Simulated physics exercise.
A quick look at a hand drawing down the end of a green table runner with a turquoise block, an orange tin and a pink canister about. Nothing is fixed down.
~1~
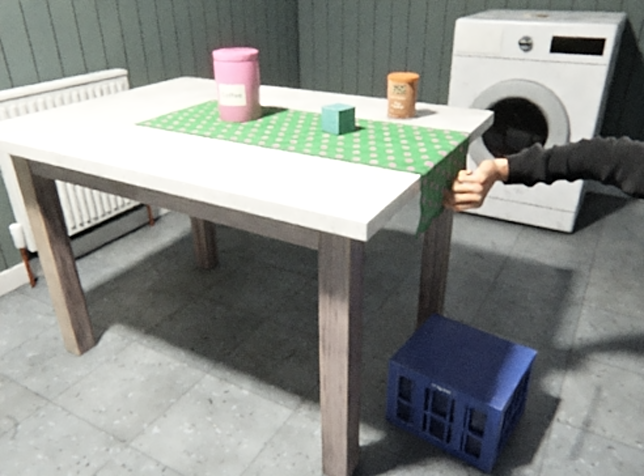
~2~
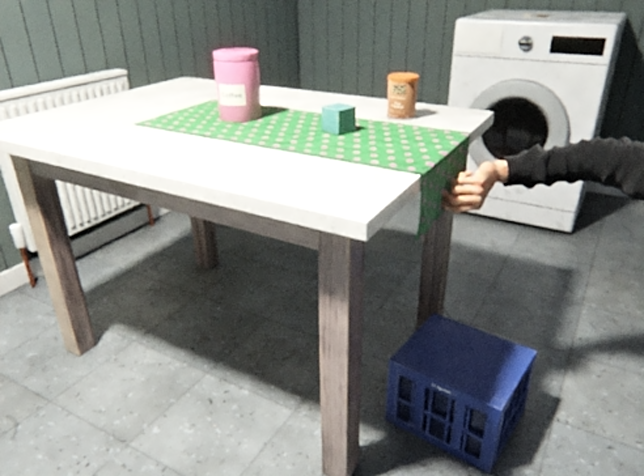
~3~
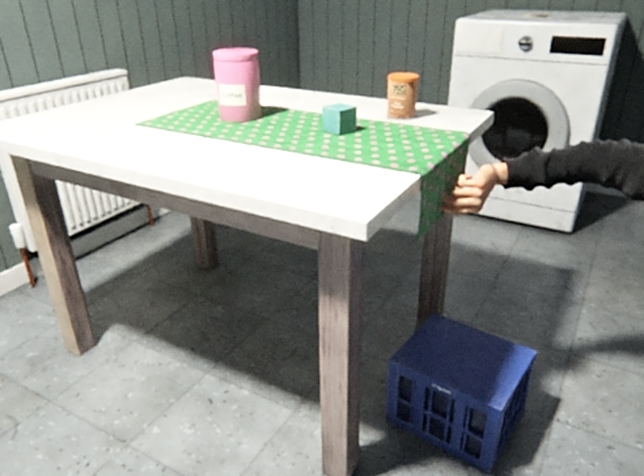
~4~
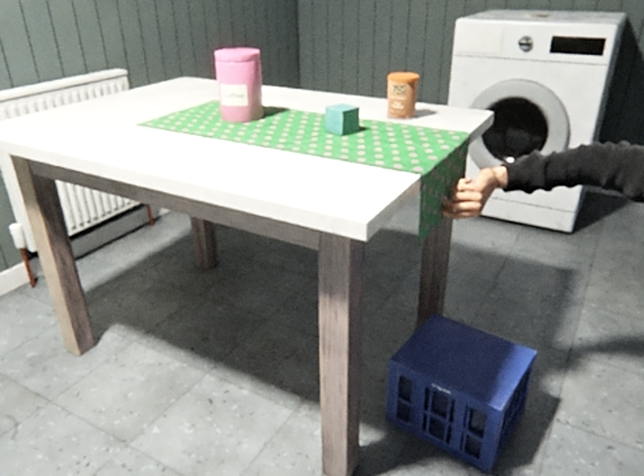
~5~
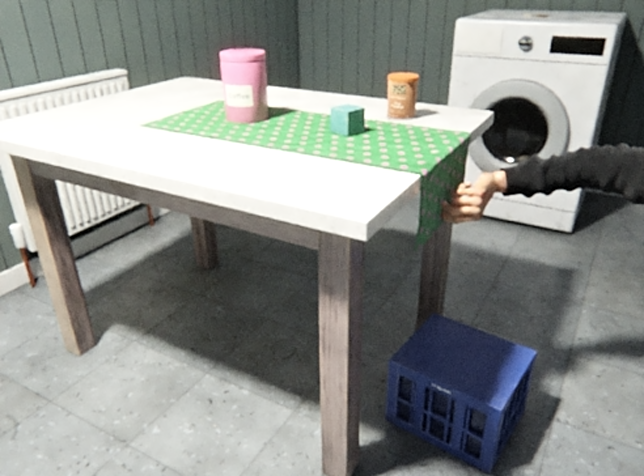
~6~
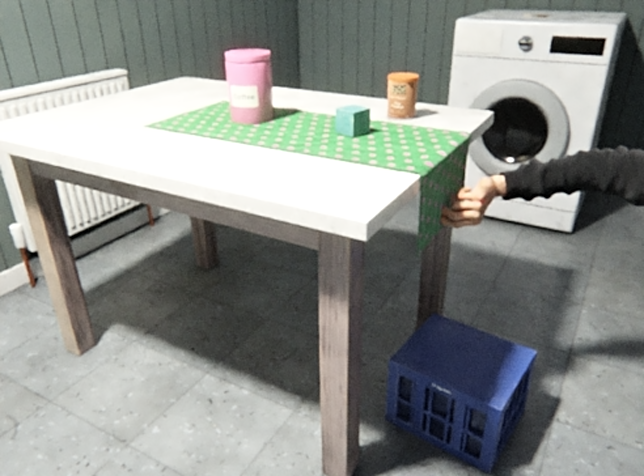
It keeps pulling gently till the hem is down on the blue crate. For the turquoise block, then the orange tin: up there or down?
As it turns out, the turquoise block goes over the edge, the orange tin keeps clear of the edge.
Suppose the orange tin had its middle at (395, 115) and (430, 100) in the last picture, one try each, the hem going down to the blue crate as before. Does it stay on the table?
First try: It falls off; second try: It remains up there.
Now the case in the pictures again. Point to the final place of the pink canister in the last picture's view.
Close to (368, 101).
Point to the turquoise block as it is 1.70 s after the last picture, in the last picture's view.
Around (482, 322).
Then, 0.80 s later than the last view, hem going down; block carried along near (407, 128); tin as before.
Then, 1.70 s later than the last view, hem going down; block down below near (481, 322); tin as before.
Finally, hem on the crate; block down below near (481, 322); tin as before. The turquoise block is carried off the end and the orange tin stays on the table.
